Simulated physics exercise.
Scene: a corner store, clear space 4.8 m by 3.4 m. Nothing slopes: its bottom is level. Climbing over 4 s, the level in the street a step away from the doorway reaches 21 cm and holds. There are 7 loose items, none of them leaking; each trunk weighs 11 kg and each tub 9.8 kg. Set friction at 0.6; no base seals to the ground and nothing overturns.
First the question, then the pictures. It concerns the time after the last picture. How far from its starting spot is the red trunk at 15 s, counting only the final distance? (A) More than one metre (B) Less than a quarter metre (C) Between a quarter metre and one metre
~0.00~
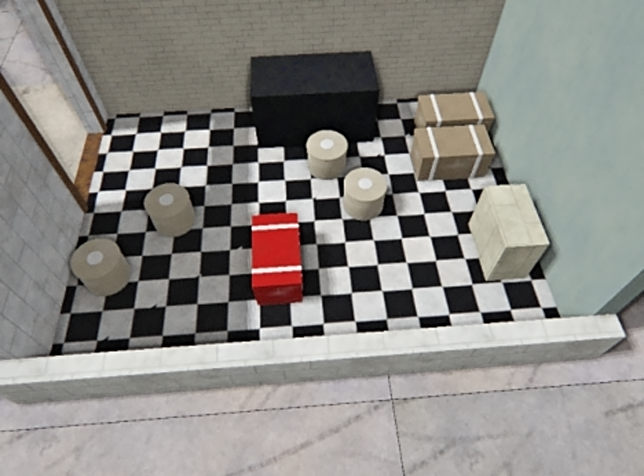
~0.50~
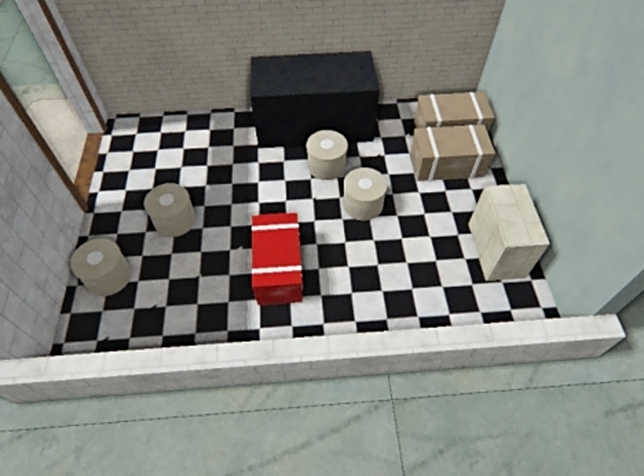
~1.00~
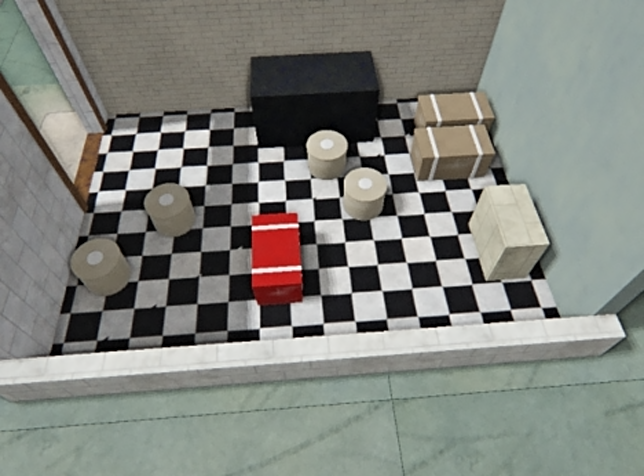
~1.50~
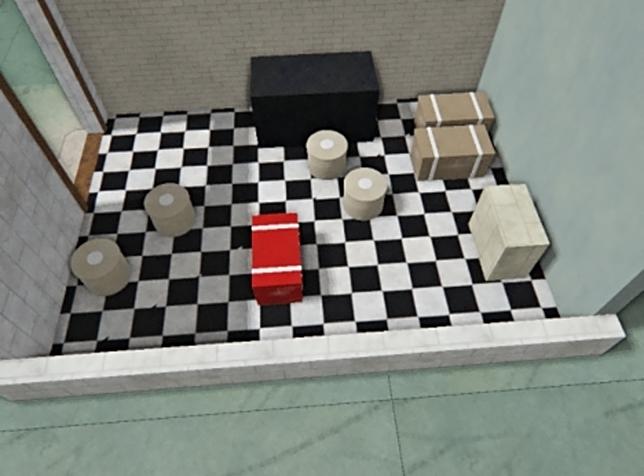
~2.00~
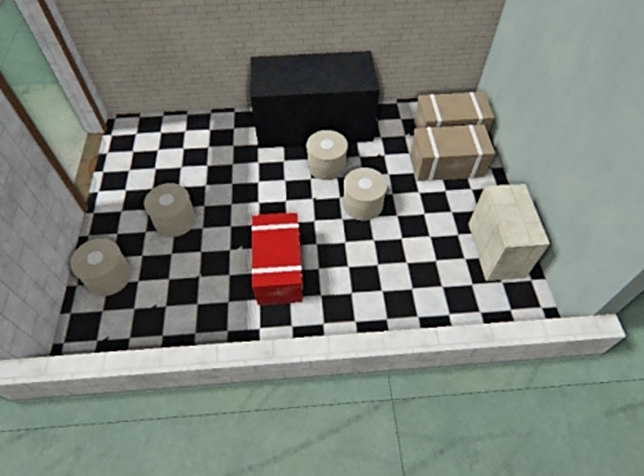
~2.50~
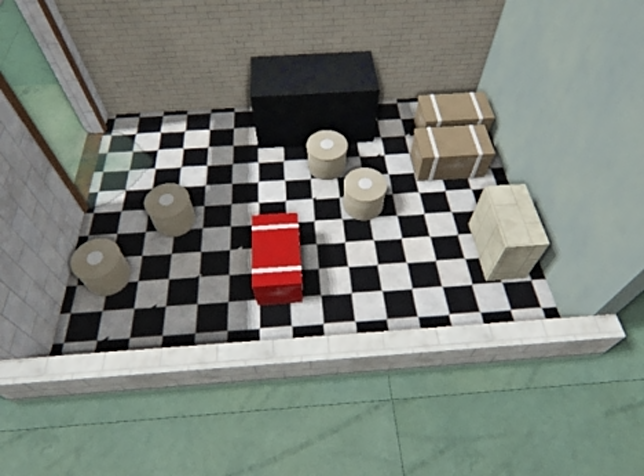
More than one metre.
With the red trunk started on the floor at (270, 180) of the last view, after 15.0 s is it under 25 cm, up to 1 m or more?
Answer: It covers a big distance.
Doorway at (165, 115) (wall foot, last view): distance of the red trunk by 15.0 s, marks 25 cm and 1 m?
As for the red trunk, it winds up a long way off.
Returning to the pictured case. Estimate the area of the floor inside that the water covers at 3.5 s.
At that time the wet patch spans about 2.5 m2.
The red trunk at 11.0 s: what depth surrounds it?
I'd put it at about 13 cm.
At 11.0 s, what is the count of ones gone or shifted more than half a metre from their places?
By then 4.
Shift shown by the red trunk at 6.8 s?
By that time, close to 0 cm.
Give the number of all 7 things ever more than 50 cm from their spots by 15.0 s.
I make that 6.
After 3.5 s the red trunk is near (276, 248), 0.0 m from its start, aground; 0 afloat.
After 6.8 s the red trunk is near (276, 248), 0.0 m from its start, aground; 0 afloat.
After 11.0 s the red trunk is near (402, 270), 1.2 m from its start, afloat; 6 afloat.
After 15.0 s the red trunk is near (452, 259), 1.6 m from its start, afloat; 7 afloat.
